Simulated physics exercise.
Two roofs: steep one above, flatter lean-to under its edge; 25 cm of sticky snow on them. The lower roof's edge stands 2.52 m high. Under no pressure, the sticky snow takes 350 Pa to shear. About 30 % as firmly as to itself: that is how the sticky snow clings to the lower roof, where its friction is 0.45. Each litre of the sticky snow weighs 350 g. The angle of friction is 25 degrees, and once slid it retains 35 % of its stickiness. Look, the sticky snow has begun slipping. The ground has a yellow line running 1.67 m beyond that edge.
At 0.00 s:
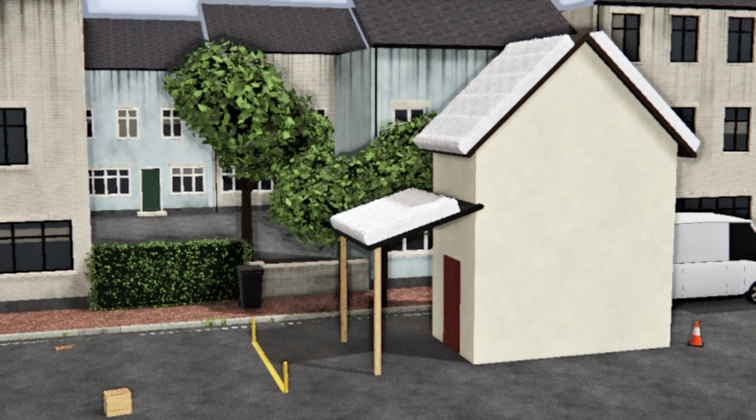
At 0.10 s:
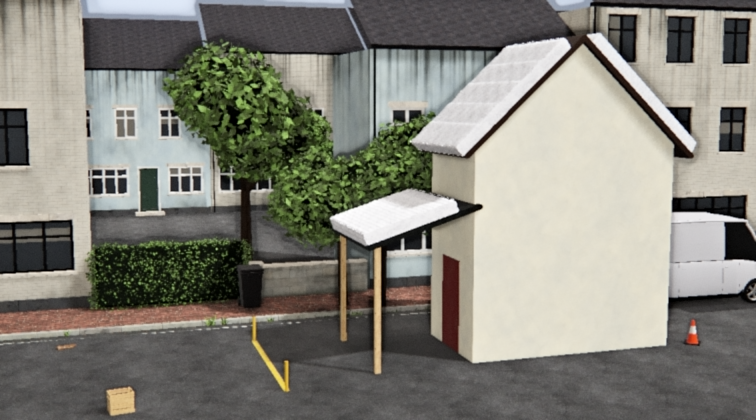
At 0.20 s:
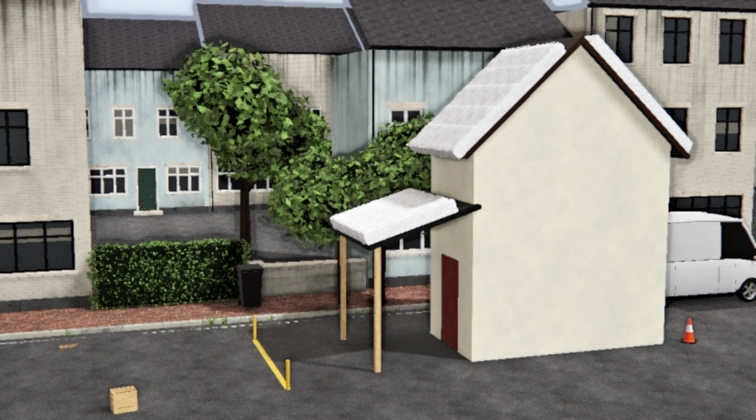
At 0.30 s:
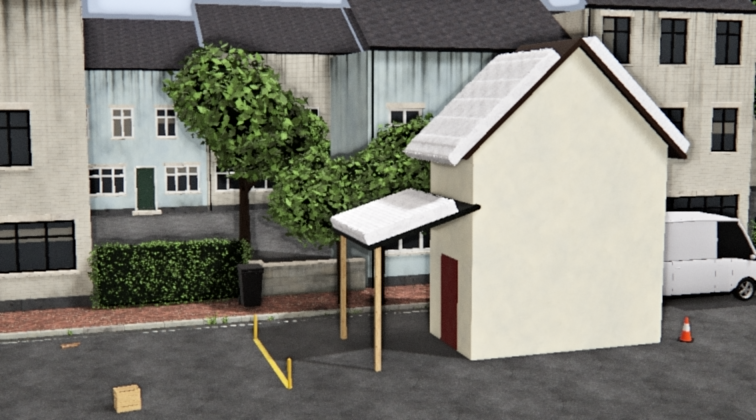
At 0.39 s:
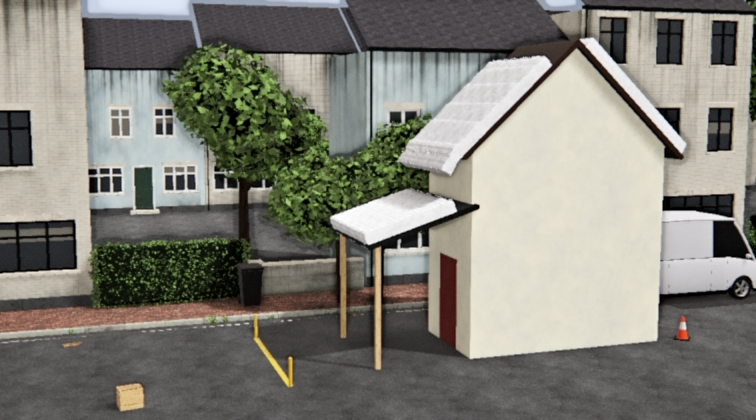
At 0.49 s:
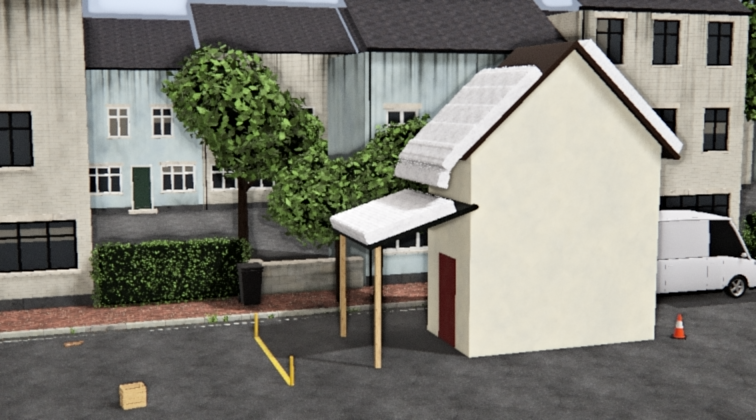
On a street beside a cream building with a red door, the snow on the left side of the steep upper roof slid slowly down past its edge, while the lean-to's snow stayed put.
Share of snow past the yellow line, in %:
50 %.
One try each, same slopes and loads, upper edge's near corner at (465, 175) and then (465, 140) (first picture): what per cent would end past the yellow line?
35 %, then 50 %.
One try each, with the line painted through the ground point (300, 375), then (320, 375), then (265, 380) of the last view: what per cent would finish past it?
In order, some 55, 60 and 40 percent would end past it.
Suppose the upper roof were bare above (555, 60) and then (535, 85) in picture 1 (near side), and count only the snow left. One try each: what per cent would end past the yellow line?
About 40 per cent the first time and about 30 per cent the second.
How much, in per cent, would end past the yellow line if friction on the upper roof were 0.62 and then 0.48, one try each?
Roughly 25 per cent first, roughly 35 per cent second.
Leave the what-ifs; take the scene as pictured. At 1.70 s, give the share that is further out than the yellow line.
8 percent.
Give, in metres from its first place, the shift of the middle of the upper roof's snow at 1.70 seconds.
5.0 m.
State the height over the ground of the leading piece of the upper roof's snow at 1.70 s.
Roughly 0.2 m.
After 1.04 s, none is below the lower edge and 0 % is past the line.
After 1.70 s, 53 % is below the lower edge and 8 % is past the line.
After 2.35 s, 70 % is below the lower edge and 49 % is past the line.
After 3.00 s, 71 % is below the lower edge and 50 % is past the line.
After 3.60 s, at the end, 71 % is below the lower edge and 50 % is past the line.
